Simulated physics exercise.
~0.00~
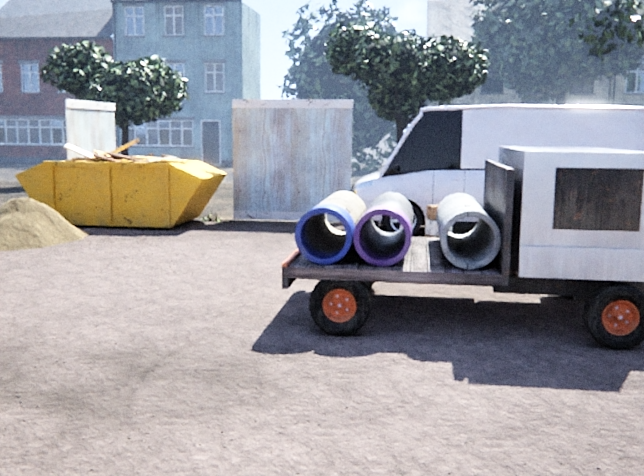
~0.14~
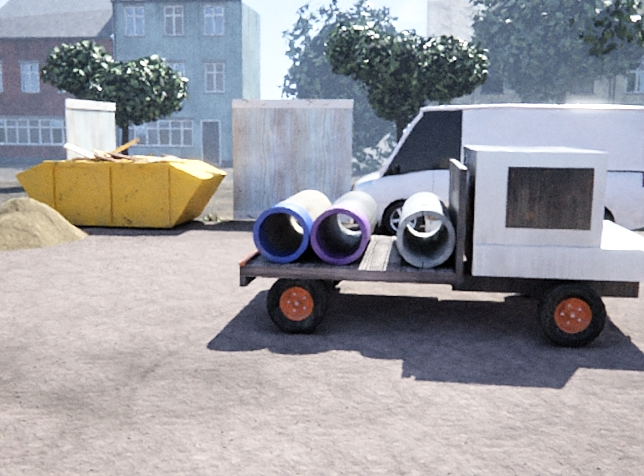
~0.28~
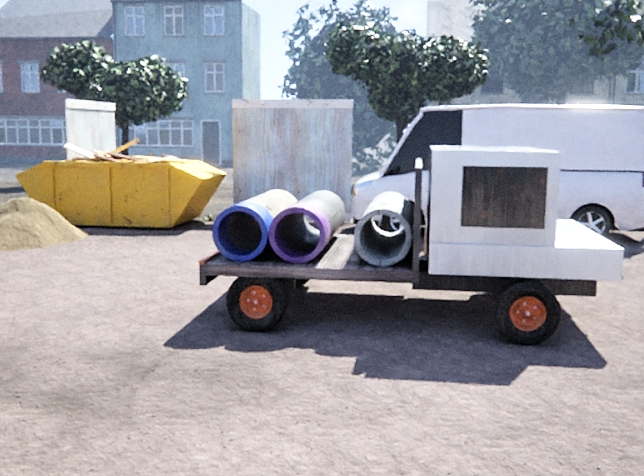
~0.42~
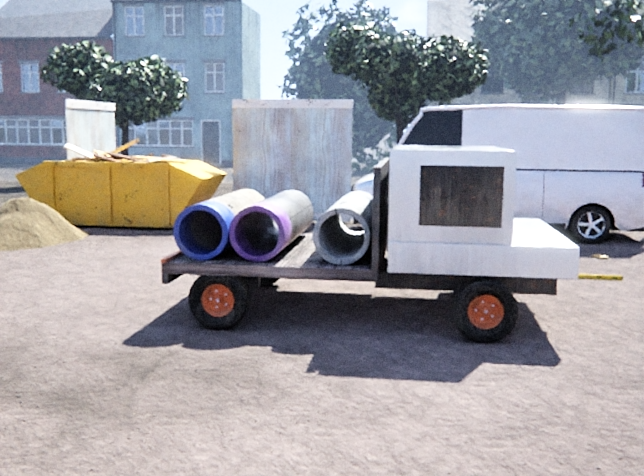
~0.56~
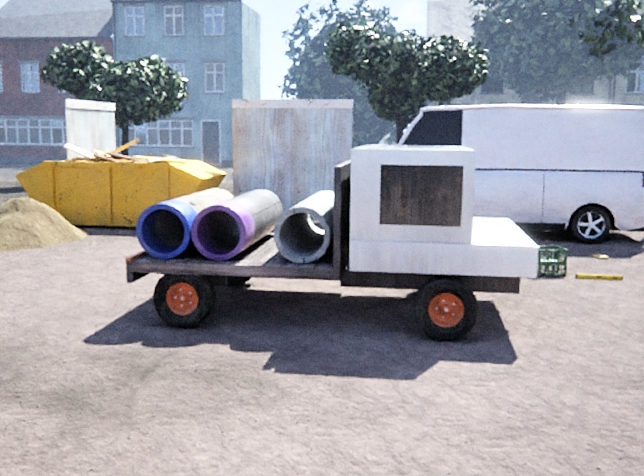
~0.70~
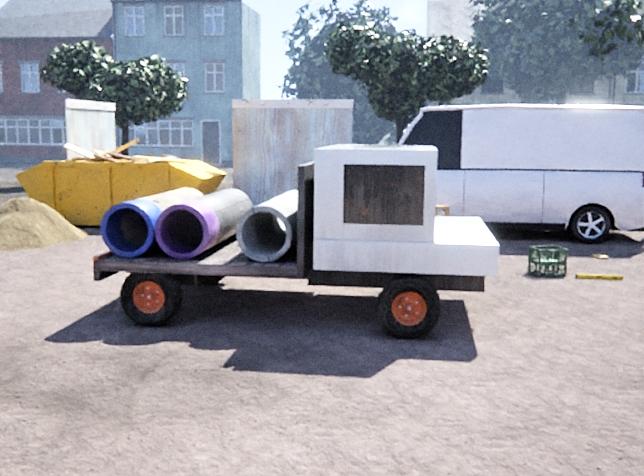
In a building yard, a small flatbed backing left past a parked white van with three pipes, revealing a green crate.
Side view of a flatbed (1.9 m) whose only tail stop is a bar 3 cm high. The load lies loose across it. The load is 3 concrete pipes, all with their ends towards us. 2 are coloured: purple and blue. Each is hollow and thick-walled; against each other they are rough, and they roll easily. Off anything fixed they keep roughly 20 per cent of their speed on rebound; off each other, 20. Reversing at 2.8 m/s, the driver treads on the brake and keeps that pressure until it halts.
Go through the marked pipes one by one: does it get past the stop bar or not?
As for purple, it keeps its spot. Blue keeps its spot.
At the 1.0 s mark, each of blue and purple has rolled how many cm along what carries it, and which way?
Blue 15 left, purple 15 left.
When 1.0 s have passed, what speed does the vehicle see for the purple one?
Its speed is roughly 0.4 m/s.
By 1.0 s, purple is on the bed, 65 cm from the bar, rolling towards it; blue is on the bed, 15 cm from the bar, rolling towards it; 0 of 3 are off.
By 1.4 s, purple is on the bed, 60 cm from the bar; blue is on the bed, 10 cm from the bar; 0 of 3 are off.
Finally (1.8 s), purple is on the bed, 60 cm from the bar; blue is on the bed, 10 cm from the bar; 0 of 3 are off.
